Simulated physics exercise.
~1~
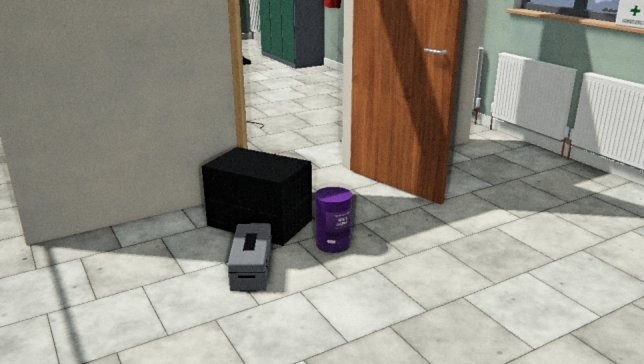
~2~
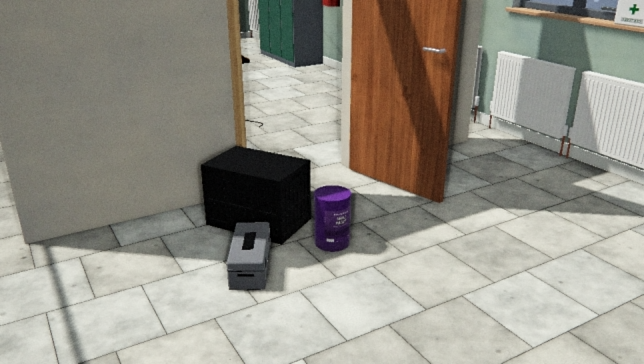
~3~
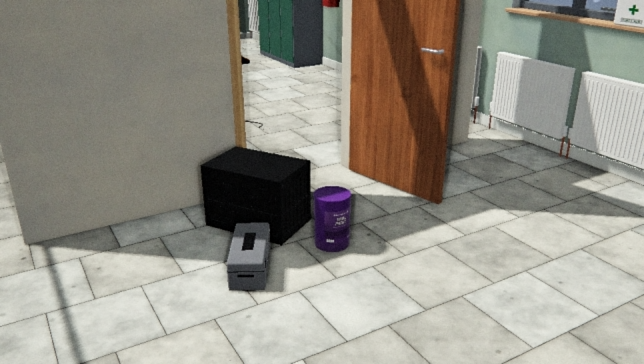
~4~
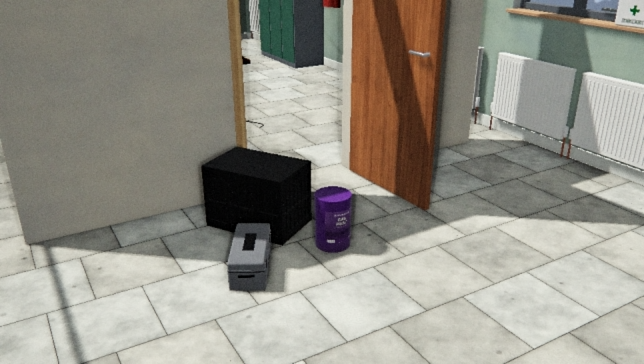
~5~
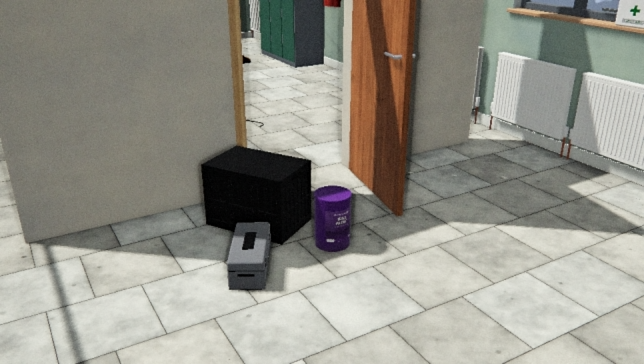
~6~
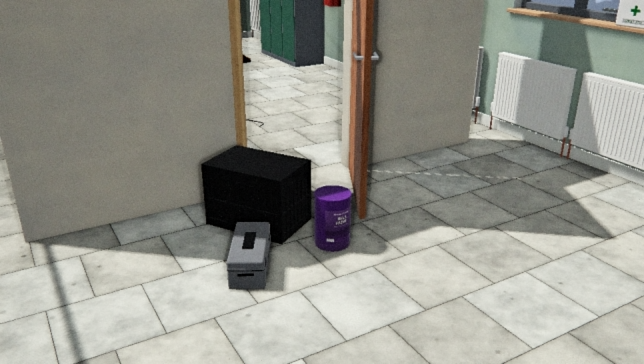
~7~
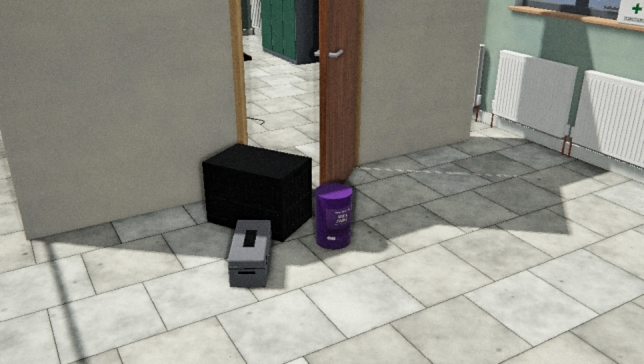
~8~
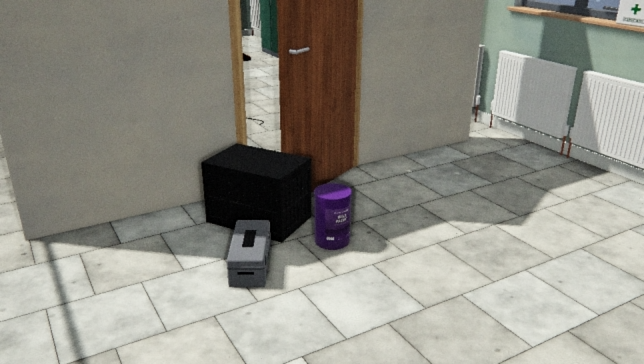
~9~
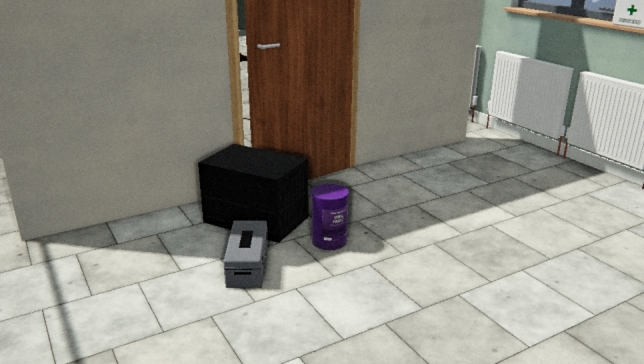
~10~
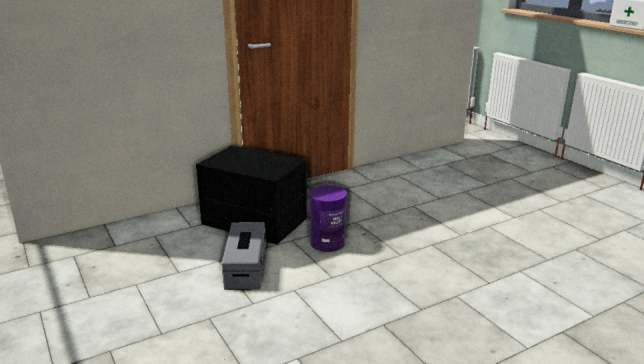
A brown wooden door that had been standing wide open swung steadily around and shut in its frame, passing behind a black chest, a grey toolbox and a purple pail, which all stayed where they were on the tiled floor.
